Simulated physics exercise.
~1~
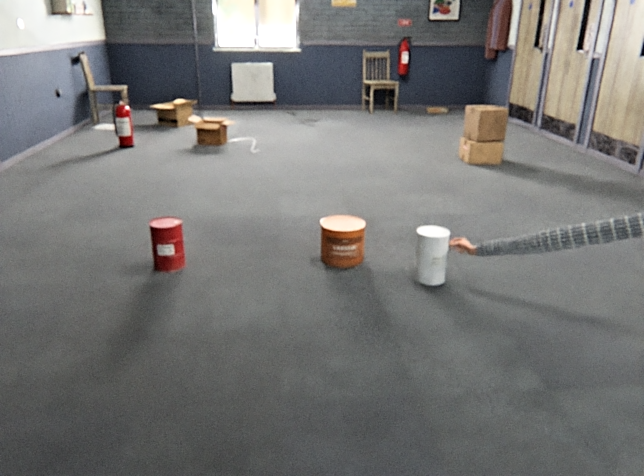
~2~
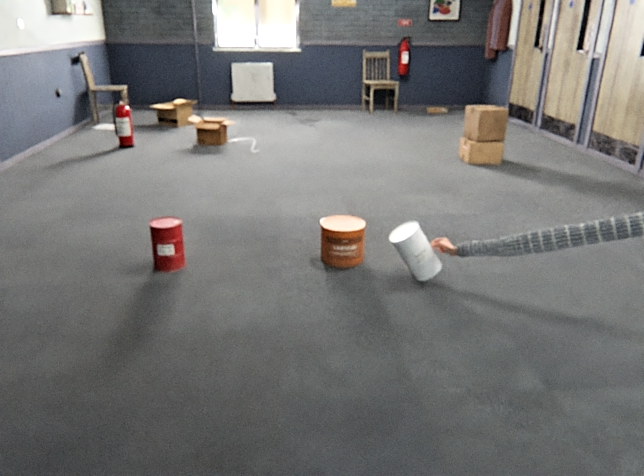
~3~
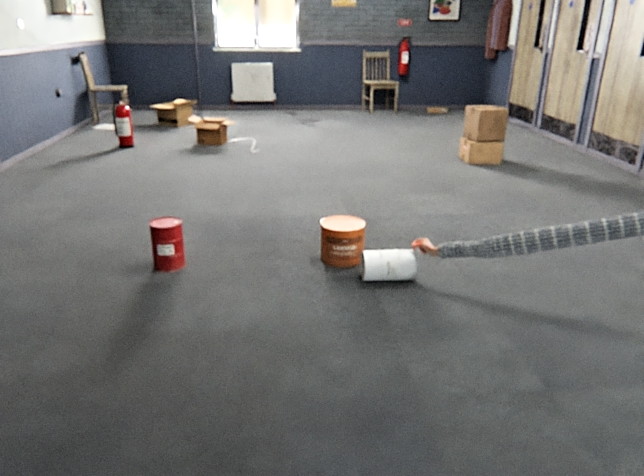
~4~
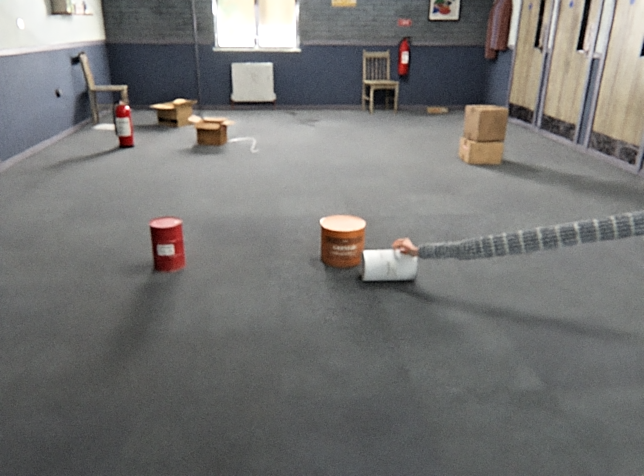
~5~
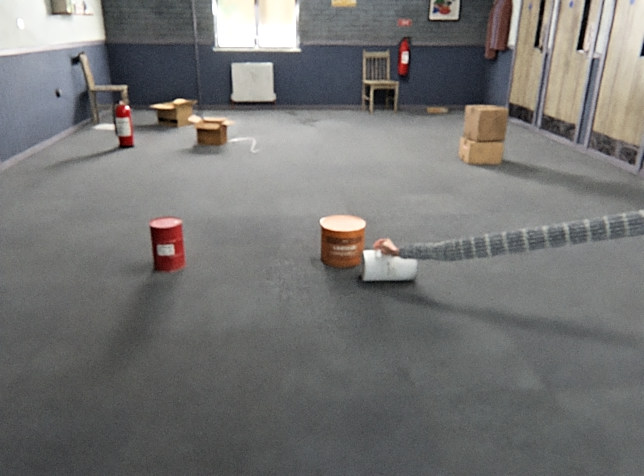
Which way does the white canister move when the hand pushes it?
The white canister moves to the left, tipping over toward the orange pail.
